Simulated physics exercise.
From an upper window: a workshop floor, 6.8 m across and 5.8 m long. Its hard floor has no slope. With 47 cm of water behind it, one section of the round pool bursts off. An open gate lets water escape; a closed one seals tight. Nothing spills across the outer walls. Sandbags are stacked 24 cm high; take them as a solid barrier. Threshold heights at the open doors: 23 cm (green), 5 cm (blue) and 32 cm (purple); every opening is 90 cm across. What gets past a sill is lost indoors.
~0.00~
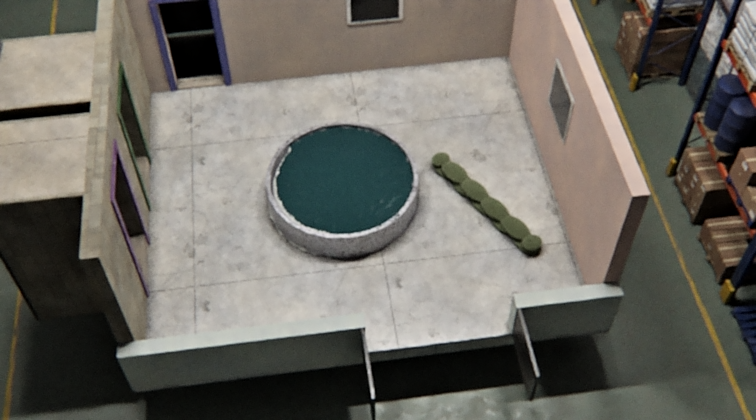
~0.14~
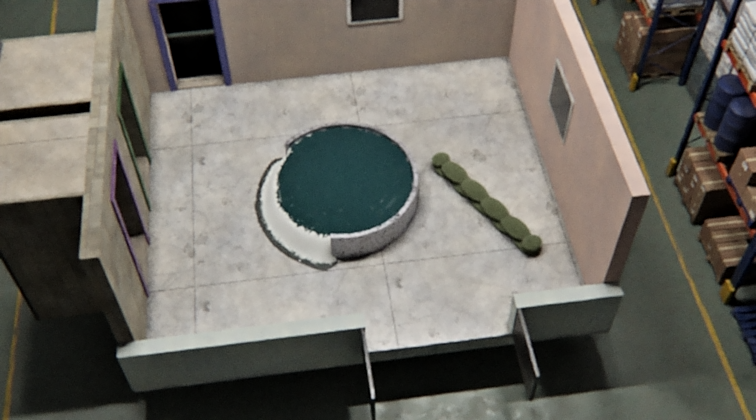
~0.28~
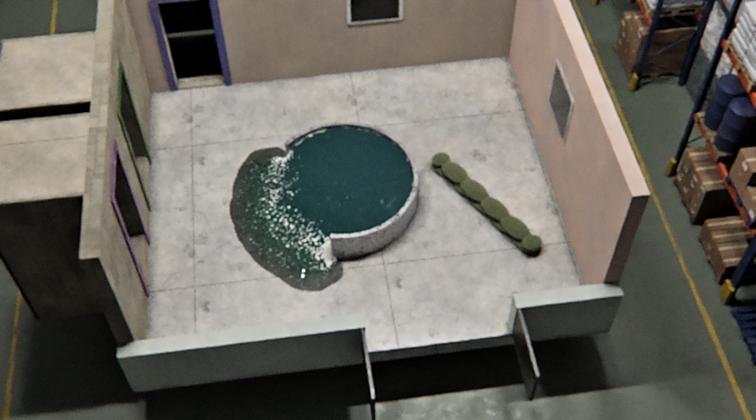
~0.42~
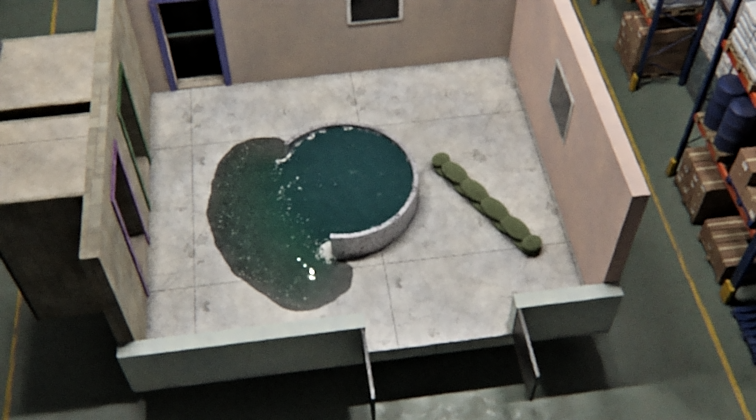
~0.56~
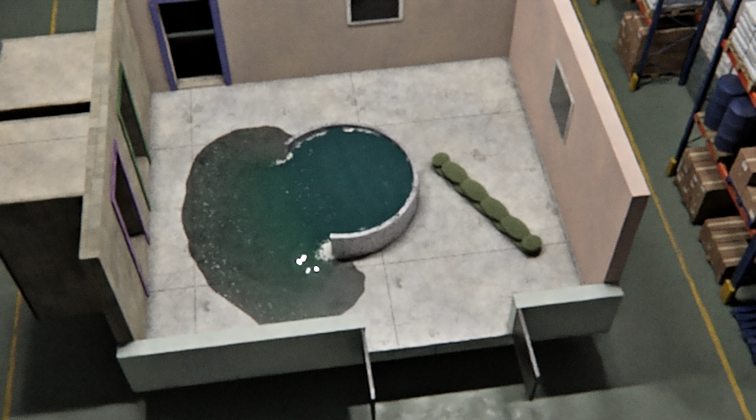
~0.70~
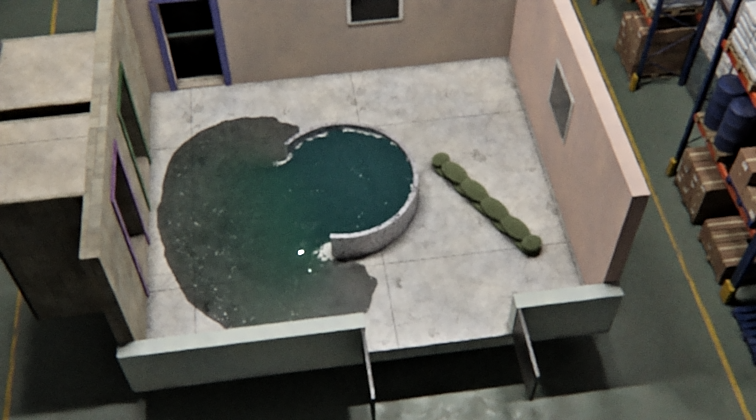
Workshop floor seen from above, the left side of a round pool breaking away and dark green water spreading leftward and forward.
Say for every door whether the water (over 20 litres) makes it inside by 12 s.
Within that time: At the green door it does not reach the limit; at the blue door it goes over the limit; at the purple door it keeps below the limit.
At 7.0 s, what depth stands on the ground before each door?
In cm: Green 6, blue 12, purple 7.
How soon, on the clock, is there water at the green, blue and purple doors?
Green 0.8 s, blue 1.6 s, purple 0.8 s.
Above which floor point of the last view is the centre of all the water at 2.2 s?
Near (251, 229).
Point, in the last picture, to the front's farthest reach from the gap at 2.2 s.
Near (152, 99).
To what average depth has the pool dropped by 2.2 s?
Some 17 cm.
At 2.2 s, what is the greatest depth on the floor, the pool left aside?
Roughly 34 cm.
After 1.4 s water covers 35 % of the floor and is deepest (31 cm) near (147, 365); green door 21 cm at the sill, 0 L in, blue door not reached, purple door 18 cm at the sill, 0 L in.
After 2.2 s water covers 35 % of the floor and is deepest (34 cm) near (147, 344); green door 22 cm at the sill, 0 L in, blue door 8 cm at the sill, 0 L in, purple door 26 cm at the sill, 0 L in.
After 3.5 s water covers 40 % of the floor and is deepest (23 cm) near (147, 365); green door 14 cm at the sill, 0 L in, blue door 14 cm at the sill, 22 L in, purple door 20 cm at the sill, 0 L in.
After 7.0 s water covers 90 % of the floor and is deepest (16 cm) near (560, 303); green door 6 cm at the sill, 0 L in, blue door 12 cm at the sill, 112 L in, purple door 7 cm at the sill, 0 L in.
After 12.0 s water covers 95 % of the floor and is deepest (8 cm) near (437, 97); green door 5 cm at the sill, 0 L in, blue door 4 cm at the sill, 147 L in, purple door 4 cm at the sill, 0 L in.
